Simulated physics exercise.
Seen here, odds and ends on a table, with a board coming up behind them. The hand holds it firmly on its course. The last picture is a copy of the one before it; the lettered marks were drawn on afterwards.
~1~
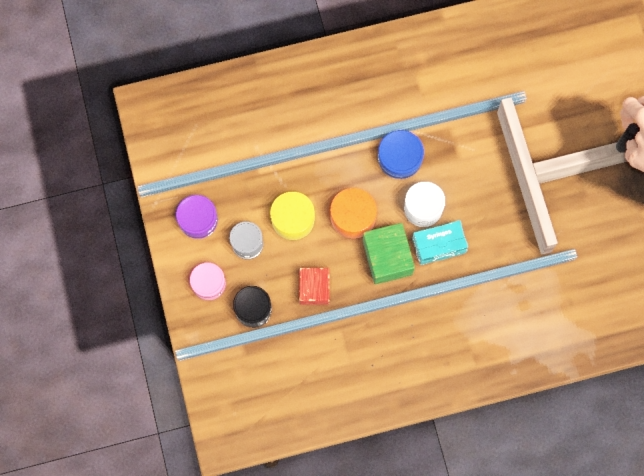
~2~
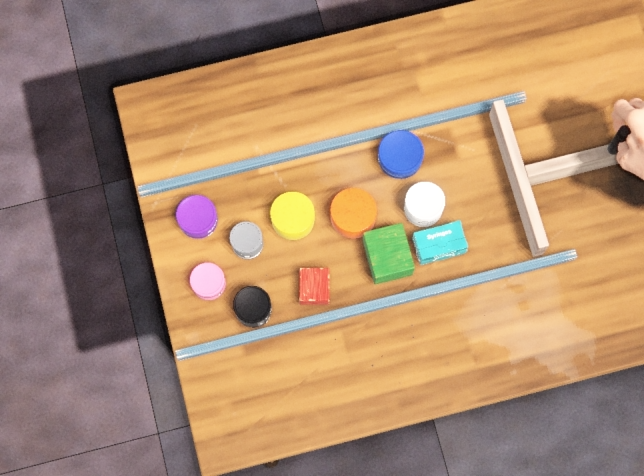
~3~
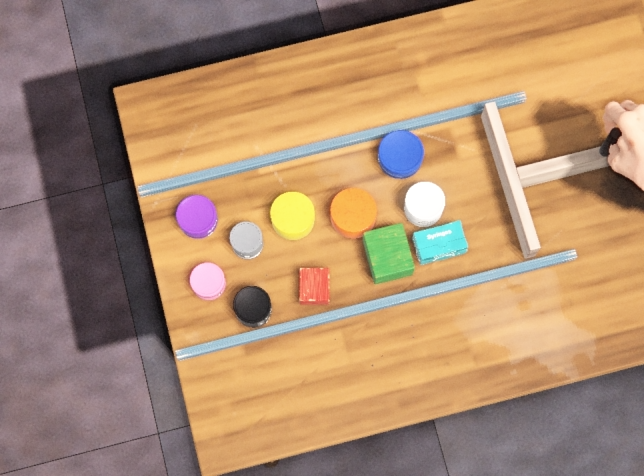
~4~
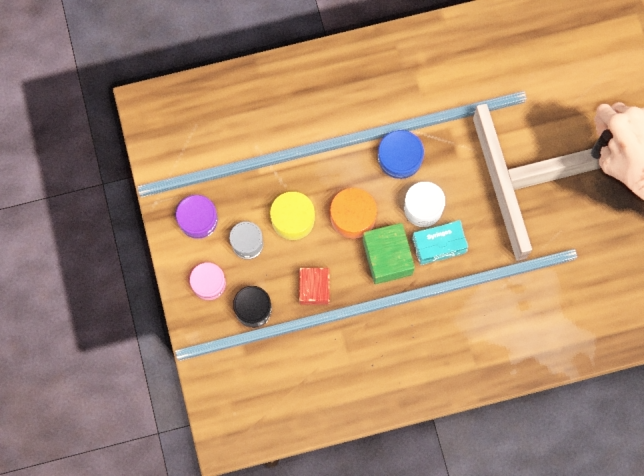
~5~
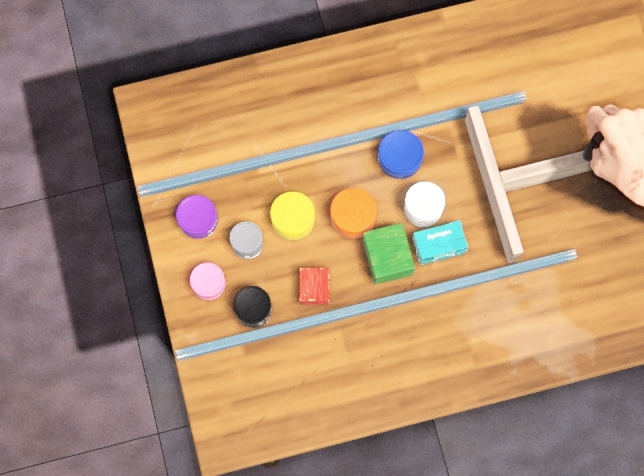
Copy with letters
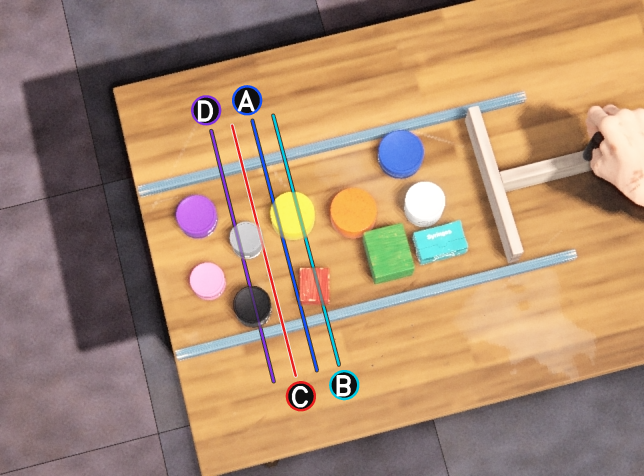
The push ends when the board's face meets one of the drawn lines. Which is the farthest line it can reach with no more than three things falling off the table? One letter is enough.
Line C.
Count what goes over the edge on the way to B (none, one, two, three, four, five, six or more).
In all, none.
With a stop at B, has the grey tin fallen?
No.
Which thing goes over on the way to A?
The black tub goes over.
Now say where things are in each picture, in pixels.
In the first picture, purple jar (197, 217); white jar (424, 205); turquoise box (440, 243).
In the second picture, board (521, 172); pink jar (208, 282).
In the third picture, board (512, 175); red block (315, 287).
In the fourth picture, board (504, 177); yellow pot (292, 216).
In the fifth picture, board (496, 179); orange pot (353, 213); grey tin (247, 241); purple jar (197, 217).
On the copy, A at (284, 242); B at (305, 237); C at (263, 247); D at (242, 253).
On C. First, board (413, 200); blue tub (369, 163); turquoise box (393, 255).
Then, board (329, 220); black tub (204, 320); red block (236, 307).
Finally, board (266, 236); black tub over the edge; pink jar (162, 296); one fallen.
By contrast, A is within the limit but short; B is within the limit but short; D drops four.
